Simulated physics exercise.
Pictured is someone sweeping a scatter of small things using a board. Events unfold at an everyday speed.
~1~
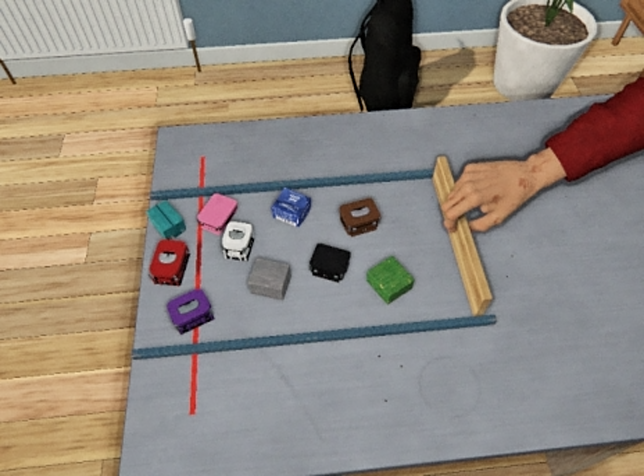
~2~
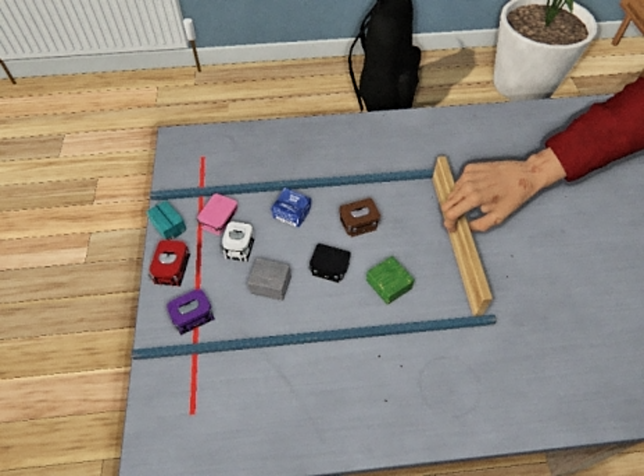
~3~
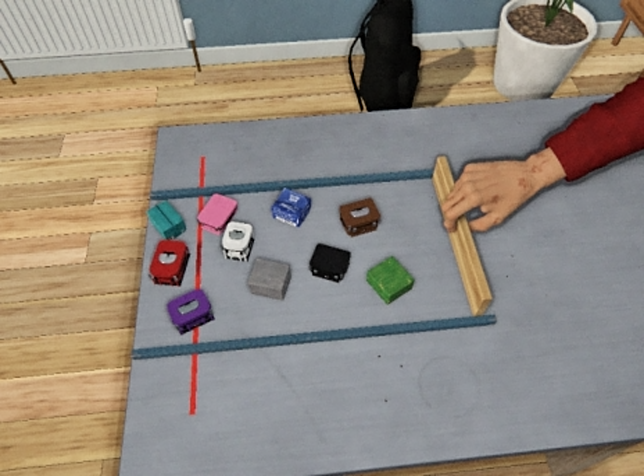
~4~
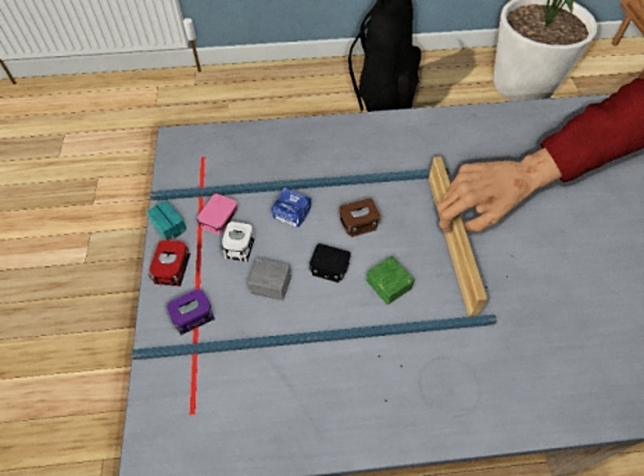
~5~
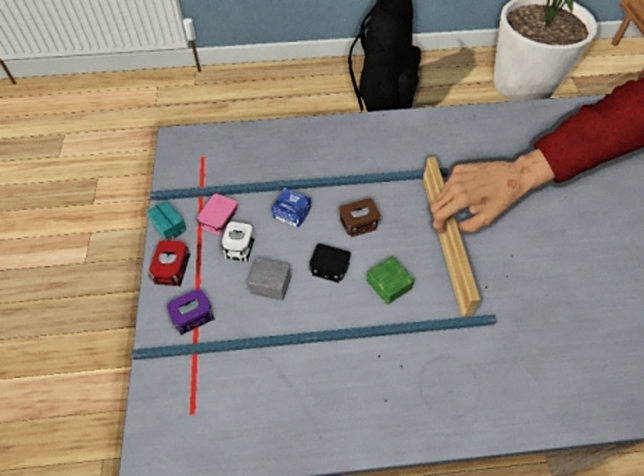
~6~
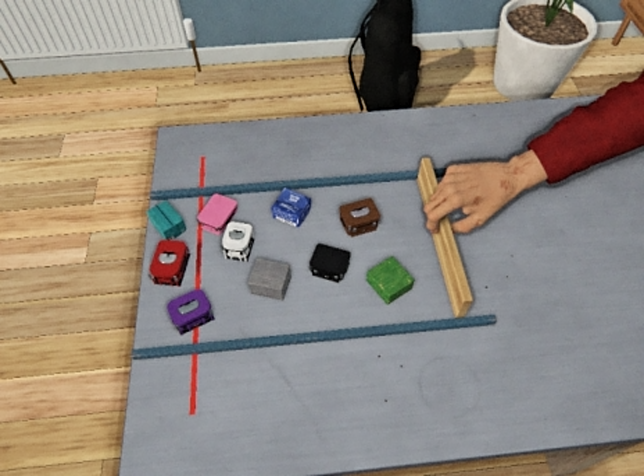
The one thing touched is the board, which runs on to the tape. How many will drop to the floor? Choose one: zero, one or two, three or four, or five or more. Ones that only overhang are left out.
One or two.
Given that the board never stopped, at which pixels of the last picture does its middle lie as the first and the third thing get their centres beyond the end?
I'd put it close to (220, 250) and later close to (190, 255).
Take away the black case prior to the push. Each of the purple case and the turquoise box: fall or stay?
Well, the purple case is still there while the turquoise box goes off the edge.
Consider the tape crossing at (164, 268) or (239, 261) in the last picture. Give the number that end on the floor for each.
Down on the floor: 6 and 0.
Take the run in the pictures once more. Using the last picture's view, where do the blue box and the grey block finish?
The blue box stops around (186, 205); the grey block around (144, 295).
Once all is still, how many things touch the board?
4 of them.
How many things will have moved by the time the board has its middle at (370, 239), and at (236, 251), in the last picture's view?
The first number is 3, the next one 10.
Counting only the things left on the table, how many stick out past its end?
The total would be 4.
Early on, none off yet; turquoise box at rest near (167, 221); red case at rest near (170, 263); purple case at rest near (191, 312).
Finally, the number that fall off is one or two; lost, red case and turquoise box.
